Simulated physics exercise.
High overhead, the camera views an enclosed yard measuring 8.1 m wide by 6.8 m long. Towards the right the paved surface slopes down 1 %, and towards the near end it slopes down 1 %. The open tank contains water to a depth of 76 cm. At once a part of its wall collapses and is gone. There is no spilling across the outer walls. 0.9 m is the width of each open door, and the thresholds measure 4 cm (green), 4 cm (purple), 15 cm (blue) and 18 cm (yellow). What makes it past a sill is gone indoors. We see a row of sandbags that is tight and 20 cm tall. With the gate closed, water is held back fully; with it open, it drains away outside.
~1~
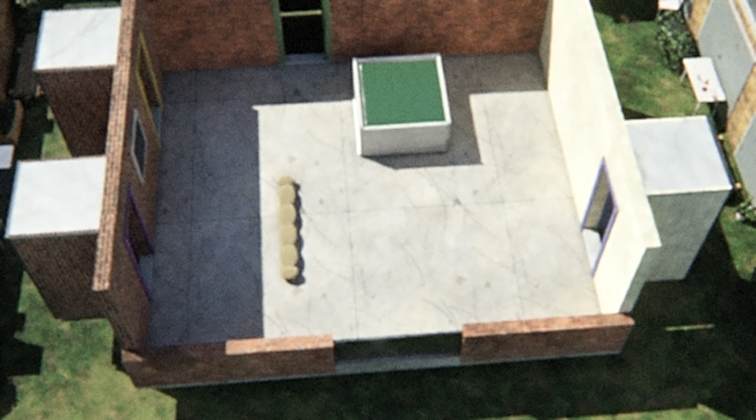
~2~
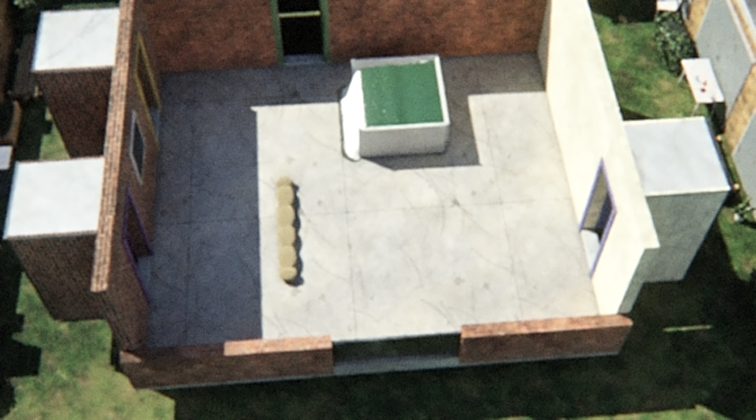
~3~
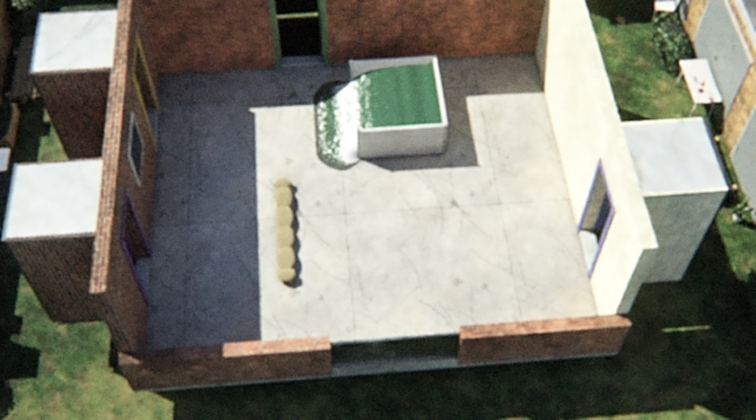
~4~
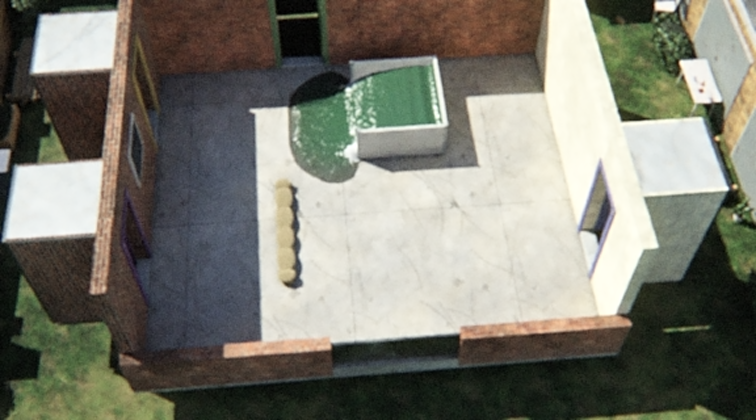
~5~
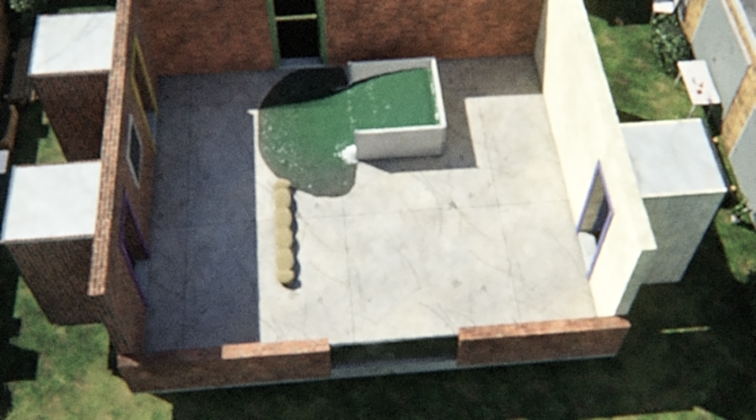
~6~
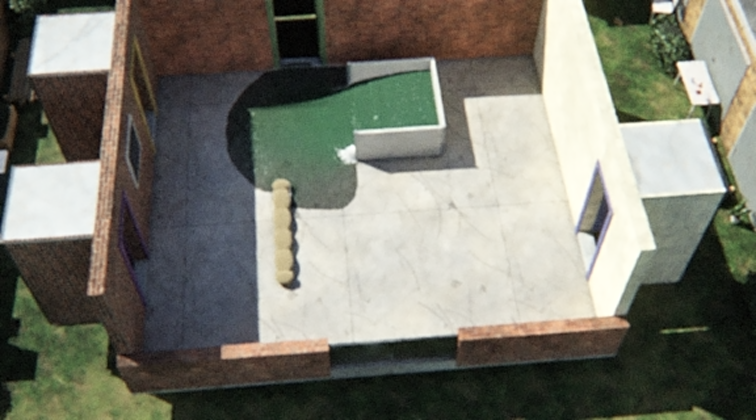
Green water poured out of the left side of an open tank in a brick-walled yard, spreading across the pale paving in a widening, rounded sheet that reached the end of a row of tan, rounded objects.
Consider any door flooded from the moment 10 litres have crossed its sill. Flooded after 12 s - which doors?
As I see it, the green door lets in more than the limit; the purple door lets in more than the limit; the blue door lets in less than the limit; the yellow door lets in more than the limit.
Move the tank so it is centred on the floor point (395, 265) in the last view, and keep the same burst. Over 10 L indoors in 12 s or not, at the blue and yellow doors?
Measured against the limit, the blue door stays within it and the yellow door stays within it.
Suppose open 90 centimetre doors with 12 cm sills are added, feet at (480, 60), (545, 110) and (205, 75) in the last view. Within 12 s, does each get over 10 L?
In that order: Short of it, short of it, beyond it.
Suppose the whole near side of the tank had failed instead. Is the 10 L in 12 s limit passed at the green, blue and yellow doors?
Green falls short; blue falls short; yellow falls short.
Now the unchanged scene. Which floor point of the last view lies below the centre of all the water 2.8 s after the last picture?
Centre: Approx. (248, 165) px.
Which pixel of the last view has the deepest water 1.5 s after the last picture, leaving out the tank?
Around (158, 88).
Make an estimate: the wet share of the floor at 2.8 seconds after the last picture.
Wet share: Near 45 percent.
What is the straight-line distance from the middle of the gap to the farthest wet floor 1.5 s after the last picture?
I'd say around 5.4 m from the gap.
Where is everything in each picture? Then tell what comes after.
The first picture shows still water, 76 cm deep, in the open tank at (401, 93).
In the second picture, the front is at (357, 159), 1.0 m from the gap at (358, 112); 0.4 m2 of floor is under water; 76 cm left at the back of the open tank.
In the third picture, water pours out at (357, 115) and has run 1.2 m, to (338, 166); typically 13 cm deep outside, 75 cm at the open tank's back.
In the fourth picture, the front is at (314, 174), 1.5 m from the gap at (357, 117); 3.0 m2 of floor is under water; 68 cm left at the back of the open tank.
In the fifth picture, water pours out at (355, 118) and has run 2.0 m, to (267, 158); typically 8 cm deep outside, 64 cm at the open tank's back.
In the sixth picture, water pours out at (355, 119) and has run 2.6 m, to (230, 133); typically 6 cm deep outside, 63 cm at the open tank's back.
Then, 0.7 s after the last picture water covers 30 % of the floor and is deepest (31 cm) near (155, 149); green door 9 cm at the sill, 12 L in, purple door not reached, blue door not reached, yellow door 28 cm at the sill, 6 L in.
Then, 1.5 s after the last picture water covers 35 % of the floor and is deepest (38 cm) near (158, 88); green door 8 cm at the sill, 35 L in, purple door 4 cm at the sill, 0 L in, blue door not reached, yellow door 28 cm at the sill, 46 L in.
Then, 2.8 s after the last picture water covers 45 % of the floor and is deepest (21 cm) near (227, 84); green door 6 cm at the sill, 51 L in, purple door 7 cm at the sill, 6 L in, blue door not reached, yellow door 19 cm at the sill, 81 L in.
Then, 6.3 s after the last picture water covers 70 % of the floor and is deepest (16 cm) near (195, 367); green door 5 cm at the sill, 66 L in, purple door 3 cm at the sill, 14 L in, blue door not reached, yellow door 3 cm at the sill, 84 L in.
Then, 11.3 s after the last picture water covers 80 % of the floor and is deepest (14 cm) near (593, 337); green door 1 cm at the sill, 67 L in, purple door 4 cm at the sill, 33 L in, blue door 9 cm at the sill, 0 L in, yellow door 0 cm at the sill, 84 L in.
